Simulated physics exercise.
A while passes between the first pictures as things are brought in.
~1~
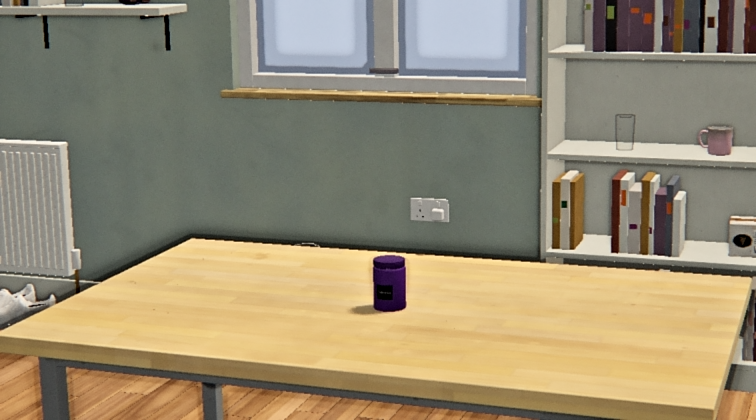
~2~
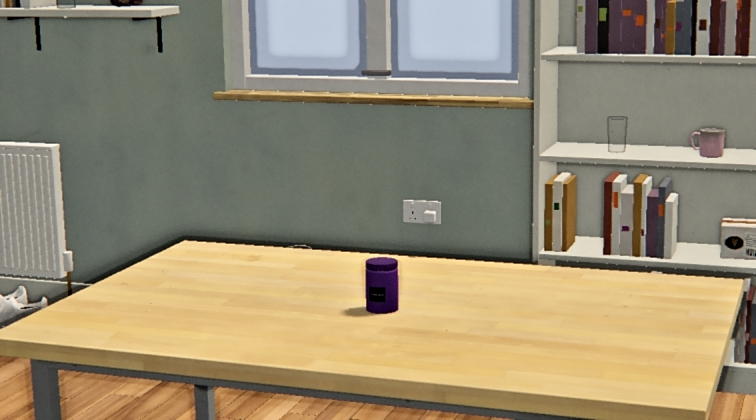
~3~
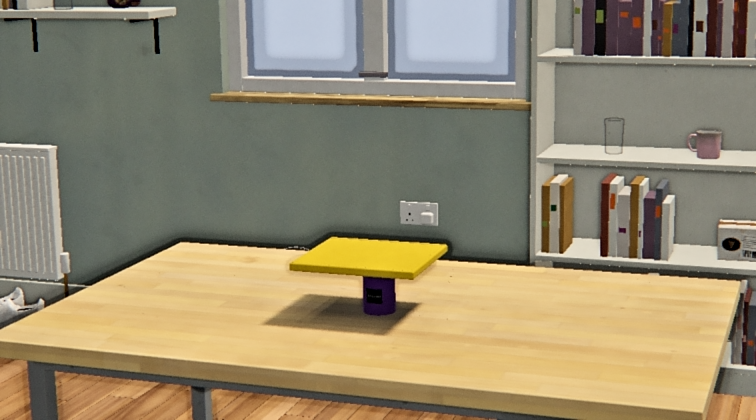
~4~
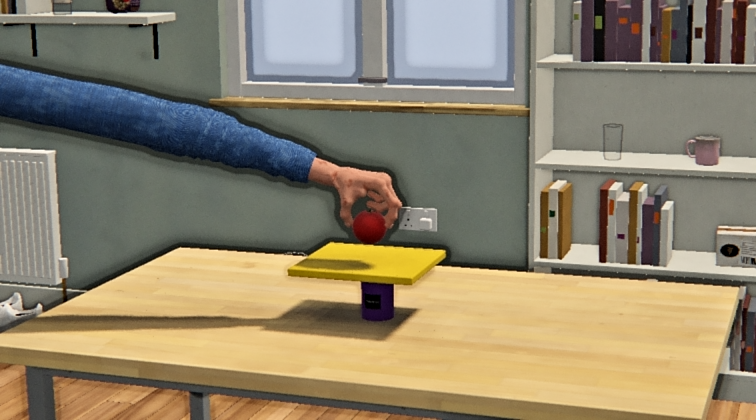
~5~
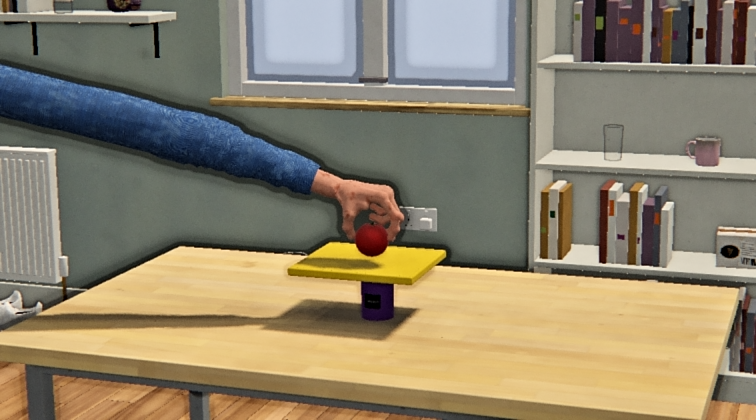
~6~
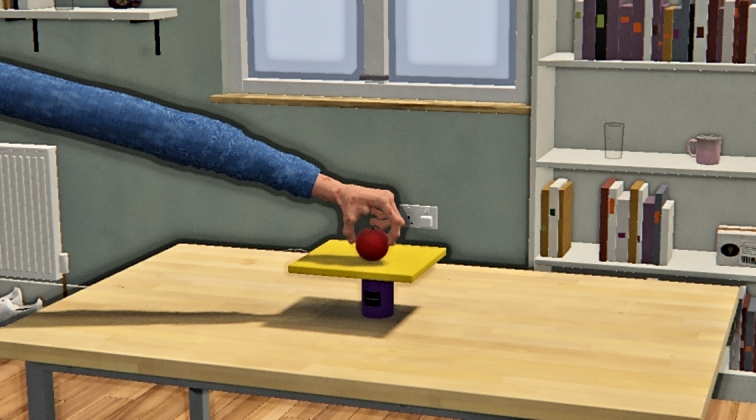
In this clip, a dark purple jar stands on a wooden table, then a flat yellow lid appears on top of it. A hand in a blue sleeve lowers a red tomato onto the lid and keeps hold of it.
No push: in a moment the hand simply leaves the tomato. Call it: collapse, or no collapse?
No collapse.
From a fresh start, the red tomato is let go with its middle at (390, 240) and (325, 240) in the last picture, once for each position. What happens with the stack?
First, it keeps its balance; second, it comes apart.
Then, 0.80 s later than the last frame, all is still.
Then, 1.70 s later than the last frame, red tomato resting near (372, 245).
When it is over, all 3 as before. End places, in pixels of the last picture, red tomato near (372, 245). The stack holds.
